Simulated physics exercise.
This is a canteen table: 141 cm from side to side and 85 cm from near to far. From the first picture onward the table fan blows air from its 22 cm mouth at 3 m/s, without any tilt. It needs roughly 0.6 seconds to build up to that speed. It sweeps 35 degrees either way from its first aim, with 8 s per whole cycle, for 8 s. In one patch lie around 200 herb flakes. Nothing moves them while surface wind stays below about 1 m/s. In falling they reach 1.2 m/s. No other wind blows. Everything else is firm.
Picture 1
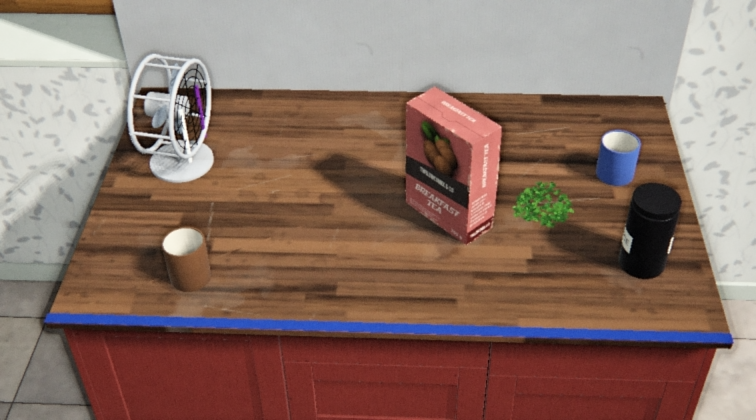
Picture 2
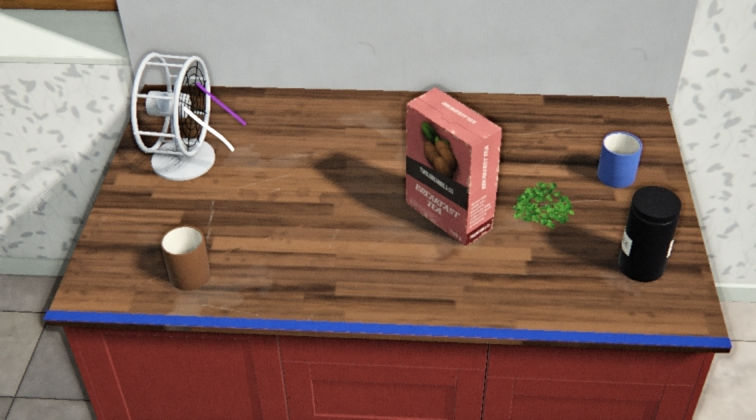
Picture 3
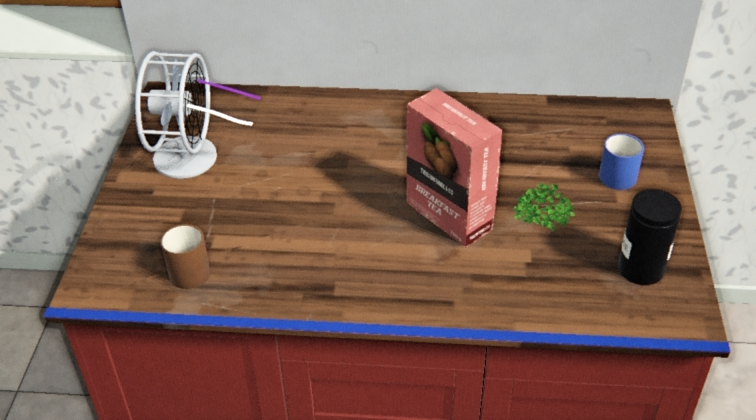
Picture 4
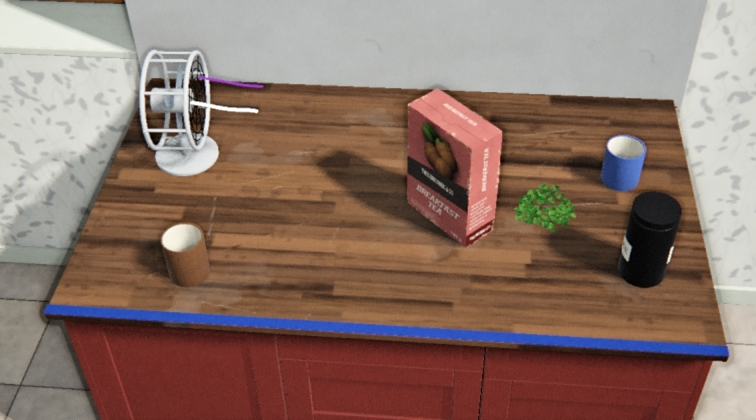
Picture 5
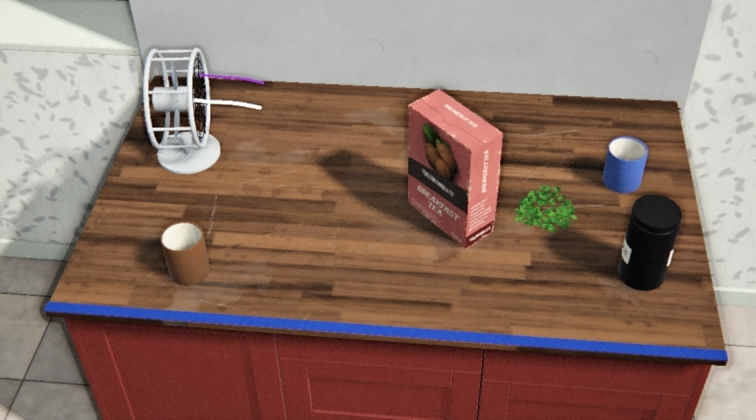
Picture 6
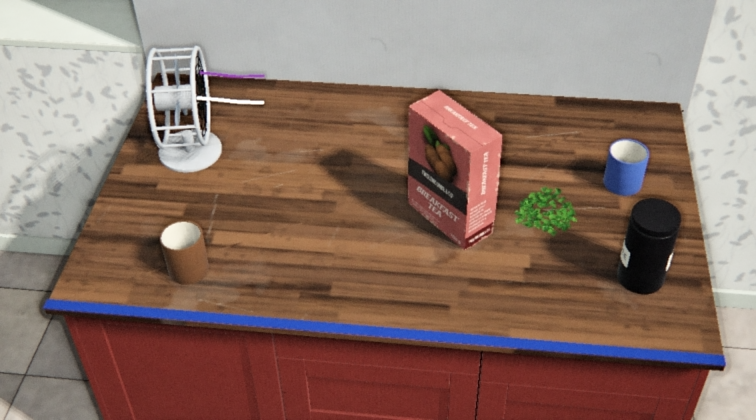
On a wooden canteen table, a white fan's ribbons stream out while the herbs stay still.
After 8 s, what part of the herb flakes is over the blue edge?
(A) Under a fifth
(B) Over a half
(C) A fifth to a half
Option A: Under a fifth.
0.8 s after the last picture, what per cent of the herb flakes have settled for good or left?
Some 15 per cent.
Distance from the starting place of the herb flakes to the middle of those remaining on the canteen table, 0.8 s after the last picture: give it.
Measured offset: Approx. 10 cm.
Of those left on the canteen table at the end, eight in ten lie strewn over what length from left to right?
Around 20 centimetres from left to right.
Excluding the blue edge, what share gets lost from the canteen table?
My best guess is roughly 0 %.
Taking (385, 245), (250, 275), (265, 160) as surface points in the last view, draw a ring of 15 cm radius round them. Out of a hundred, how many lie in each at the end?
In turn about 0 %, 0 %, 0 %.
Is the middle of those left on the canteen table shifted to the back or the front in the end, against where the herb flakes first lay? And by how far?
To the front, by about 10 cm.
Then, 0.8 s after the last picture, 0 % are over the blue edge; the middle of those left on the top is near (567, 234); 16 % are gone or lie where they will stay.
Then, 1.8 s after the last picture, 0 % are over the blue edge; the middle of those left on the top is near (593, 248); 82 % are gone or lie where they will stay.
Then, 3.6 s after the last picture, 0 % are over the blue edge; the middle of those left on the top is near (593, 248); 84 % are gone or lie where they will stay.
Then, 7.2 s after the last picture, at the end, 0 % are over the blue edge; the middle of those left on the top is near (593, 248).
